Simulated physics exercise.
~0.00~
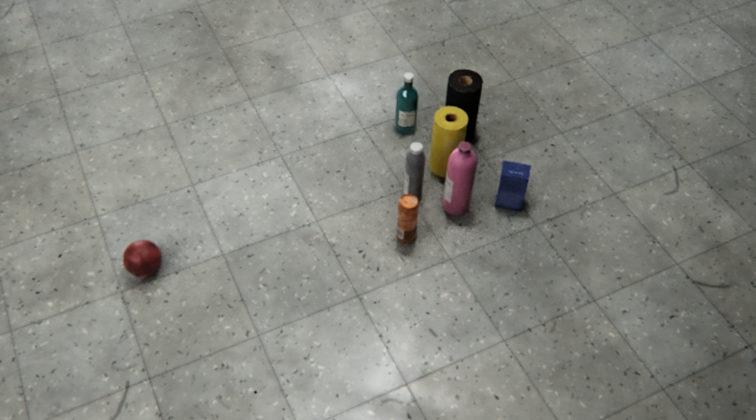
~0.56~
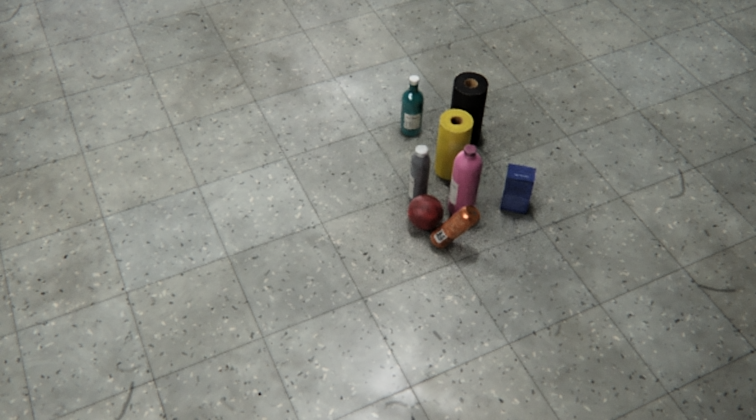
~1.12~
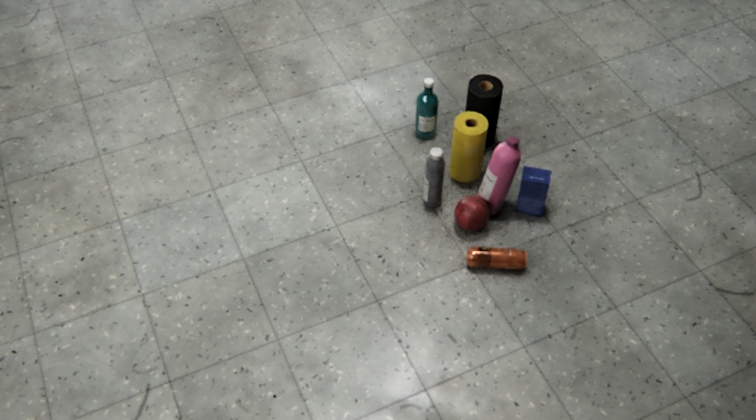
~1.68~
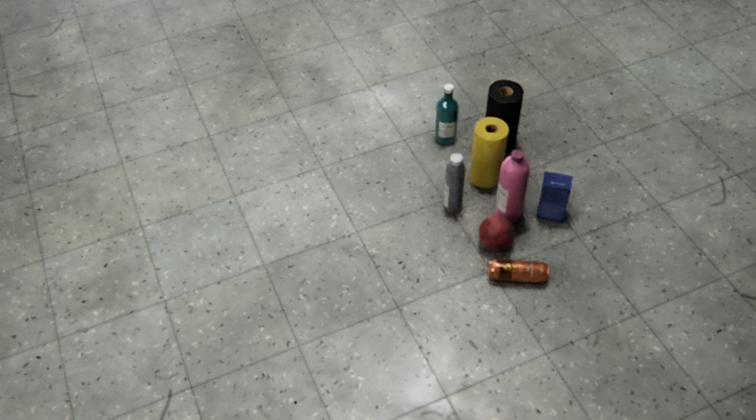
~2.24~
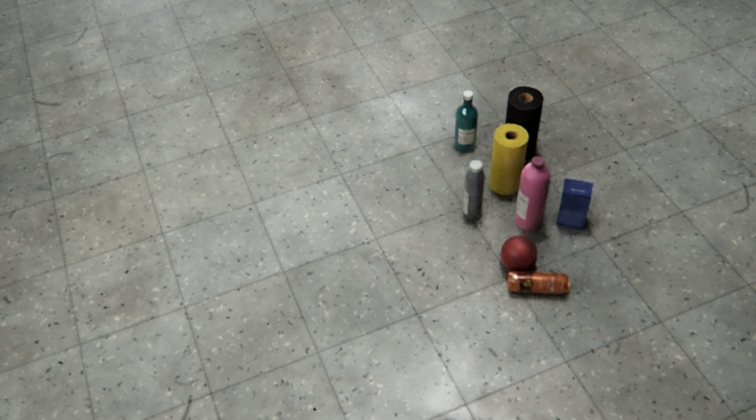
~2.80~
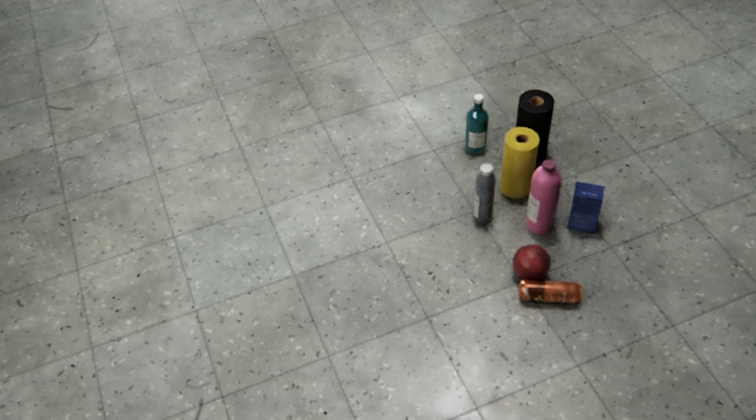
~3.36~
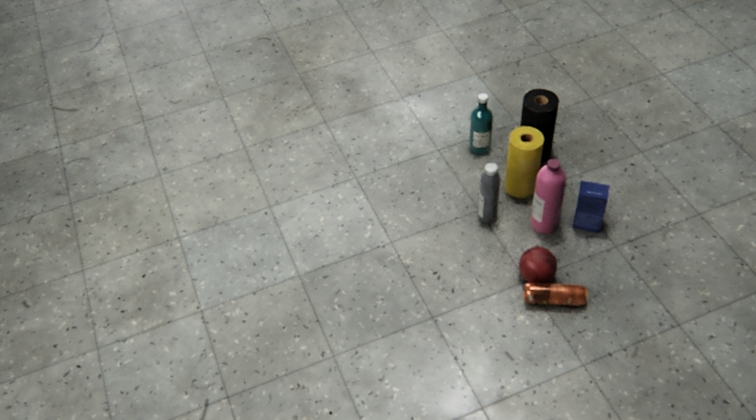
The clip opens on a speckled tile floor with a red ball at the left and a cluster of bottles, rolls, an orange can and a blue carton standing to the right. The ball travels right and strikes the orange can, which tips over. As the can drops onto its side, the ball meets the pink bottle, which leans briefly, then settles upright again. The ball drifts back toward the viewer, close to the fallen can, while the view shifts slightly left. At the end, only the can lies flat, with the ball beside it and everything else standing.
